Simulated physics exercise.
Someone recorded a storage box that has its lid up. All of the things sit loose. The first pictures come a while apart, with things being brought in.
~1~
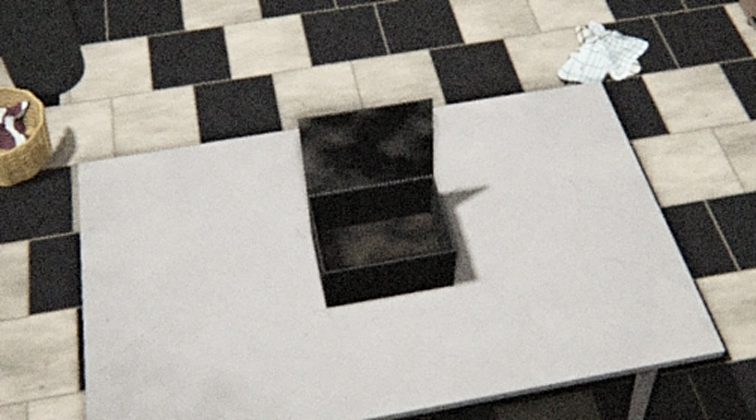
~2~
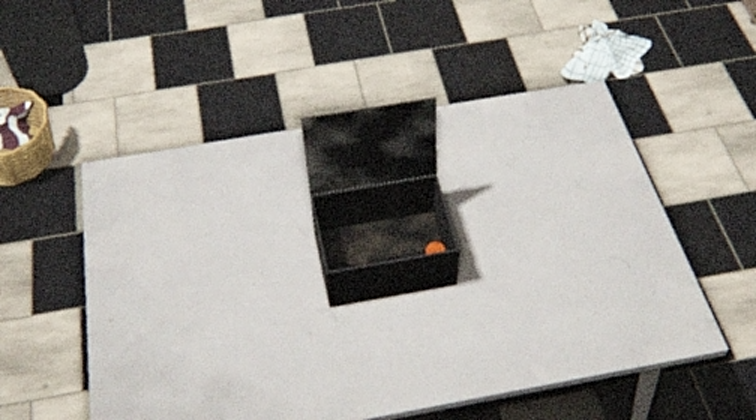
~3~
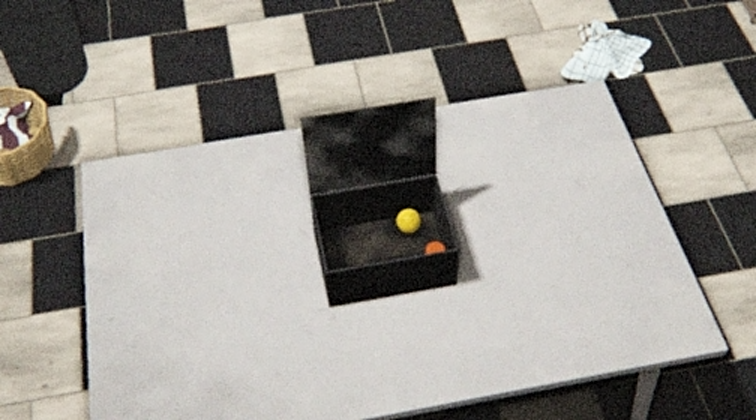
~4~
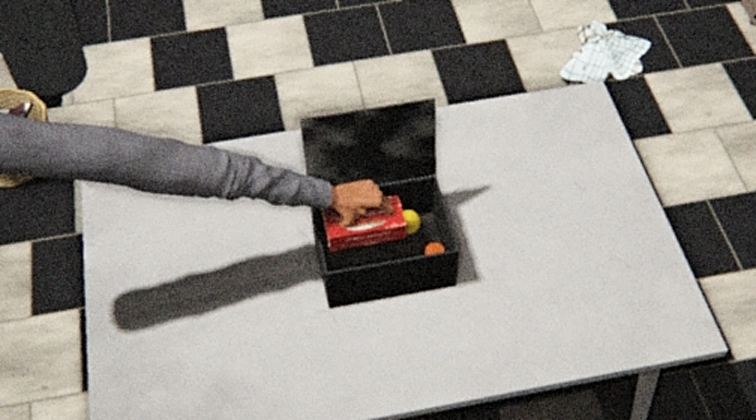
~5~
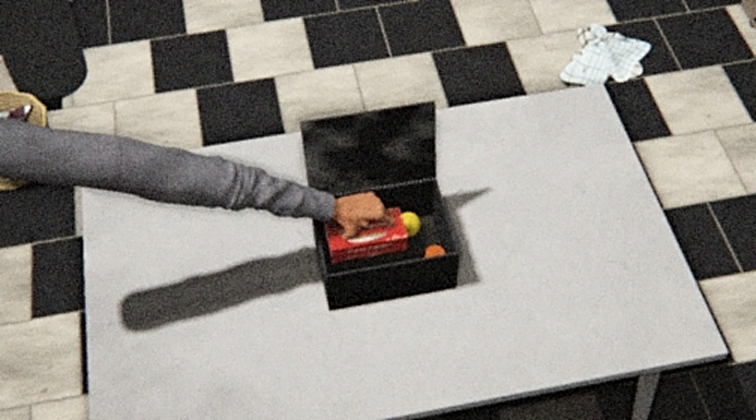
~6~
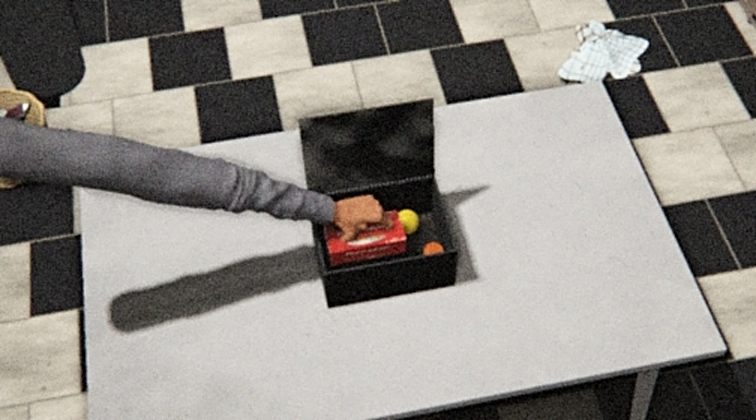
A hand lowers a red carton into an open black box beside two small balls.
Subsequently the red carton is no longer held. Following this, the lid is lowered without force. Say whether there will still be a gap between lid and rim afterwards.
Yep, the box gets its lid on.
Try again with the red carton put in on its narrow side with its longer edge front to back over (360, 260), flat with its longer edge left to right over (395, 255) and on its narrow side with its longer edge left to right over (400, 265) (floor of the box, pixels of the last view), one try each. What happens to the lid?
Try one: Closed. Try two: Closed. Try three: Closed.
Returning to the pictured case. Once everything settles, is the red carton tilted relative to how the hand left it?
Once everything settles, the red carton keeps its original angle.
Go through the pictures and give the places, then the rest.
In the first picture, the last thing is not in view yet.
In the second picture, the last thing is not in view yet.
In the third picture, the last thing is not in view yet; yellow lemon (409, 221).
The fourth picture shows coming down; red carton (364, 223).
The fifth picture shows coming down; red carton (366, 235).
The sixth picture shows in place under the hand; red carton (365, 238).
Then, 1.10 s after the last picture, lid starting down; red carton slid a little near (366, 252).
Then, 1.70 s after the last picture, lid 50° above the rim; red carton slid a little near (366, 252).
Then, 2.10 s after the last picture, lid 12° above the rim; red carton slid a little near (366, 252).
At rest, lid shut; moved from the start, red carton; the other 2 in place. Seen from the same camera at the end, red carton near (366, 252).
